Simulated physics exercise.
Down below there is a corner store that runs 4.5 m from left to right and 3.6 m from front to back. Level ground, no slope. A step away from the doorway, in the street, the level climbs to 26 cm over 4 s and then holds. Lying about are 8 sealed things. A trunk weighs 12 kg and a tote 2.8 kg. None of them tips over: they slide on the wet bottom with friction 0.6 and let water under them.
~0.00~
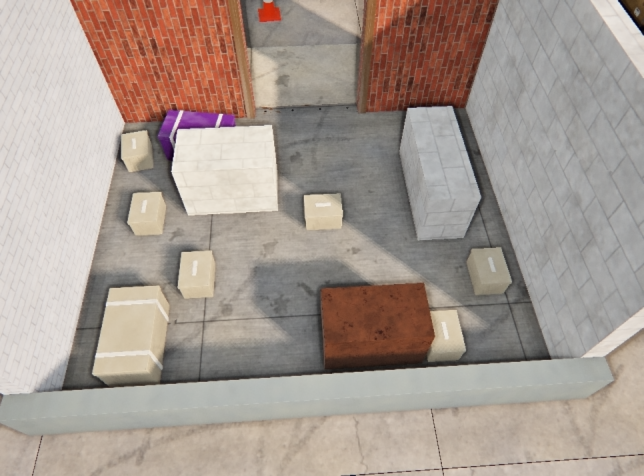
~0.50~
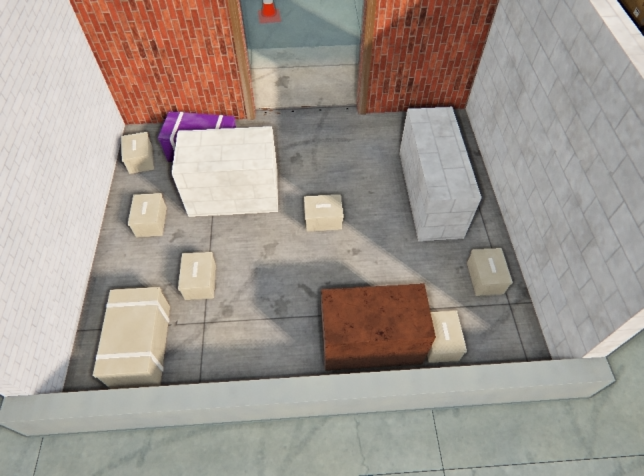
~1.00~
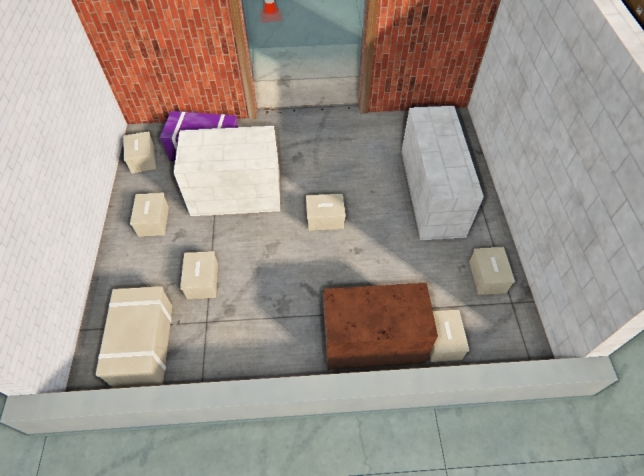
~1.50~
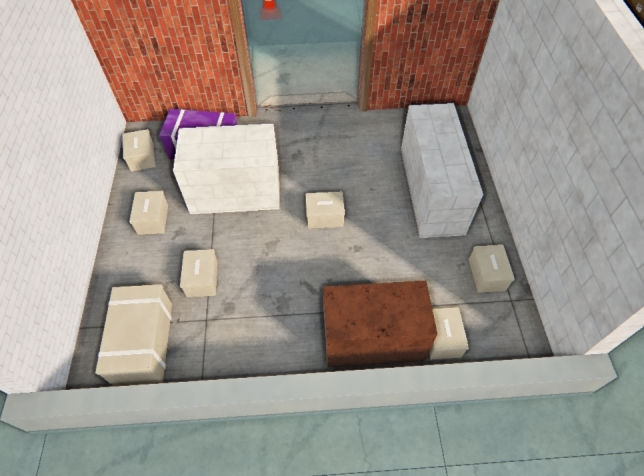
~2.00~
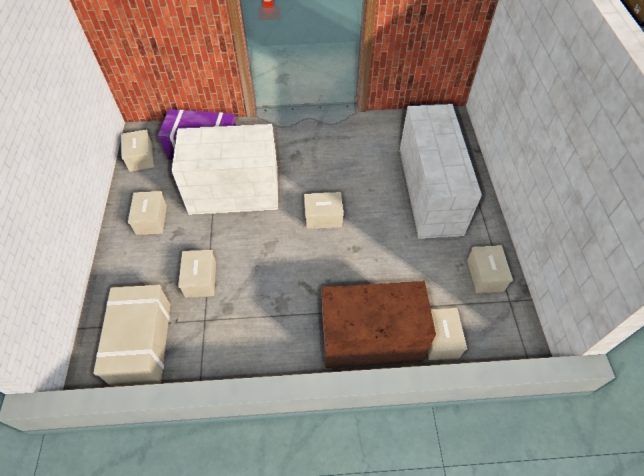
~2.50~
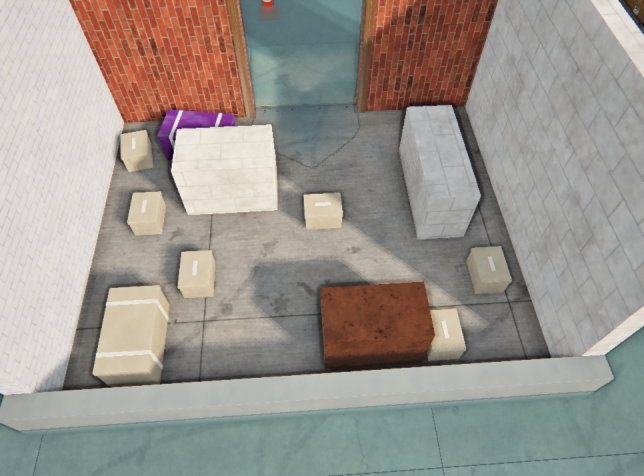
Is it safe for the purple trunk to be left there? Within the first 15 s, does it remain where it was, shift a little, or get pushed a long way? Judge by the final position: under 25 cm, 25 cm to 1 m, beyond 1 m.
It shifts a little.
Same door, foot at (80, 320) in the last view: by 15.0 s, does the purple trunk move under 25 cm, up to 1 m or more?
Then the purple trunk is swept a long way.
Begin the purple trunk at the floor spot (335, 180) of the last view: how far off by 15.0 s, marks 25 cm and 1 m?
Outcome - it ends up well away.
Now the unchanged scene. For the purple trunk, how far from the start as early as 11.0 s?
Some 30 cm from the start.
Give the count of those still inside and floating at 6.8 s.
At that time, 4.
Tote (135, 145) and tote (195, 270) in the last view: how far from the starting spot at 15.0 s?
In that order: 80 cm, 300 cm.
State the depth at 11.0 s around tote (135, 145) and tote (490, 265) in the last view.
First roughly 15 cm, second roughly 10 cm.
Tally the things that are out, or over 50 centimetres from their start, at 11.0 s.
The number I get is 4.
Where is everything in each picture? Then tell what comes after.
The purple trunk at (197, 126), on the bottom; 0.0 m2 under water; 0 of 8 have shifted, in the first picture.
The purple trunk at (197, 127), on the bottom; water covers 0.0 m2; 0 of 8 have shifted, in the second picture.
The purple trunk at (199, 127) rests on the ground; water covers 0.0 m2; 0 of 8 have shifted, in the third picture.
The purple trunk at (198, 124), on the bottom; 0.0 m2 under water; 0 of 8 have shifted, in the fourth picture.
The purple trunk at (197, 125) rests on the ground; 0.2 m2 under water; 0 of 8 have shifted, in the fifth picture.
The purple trunk at (196, 125), on the bottom; 0.8 m2 under water; 0 of 8 have shifted, in the sixth picture.
After 3.5 s the purple trunk is near (196, 125), 0.0 m from its start, aground; 0 afloat.
After 6.8 s the purple trunk is near (207, 105), 0.3 m from its start, afloat; 4 afloat.
After 11.0 s the purple trunk is near (173, 115), 0.3 m from its start, afloat; 8 afloat.
After 15.0 s the purple trunk is near (235, 111), 0.5 m from its start, afloat; 8 afloat.
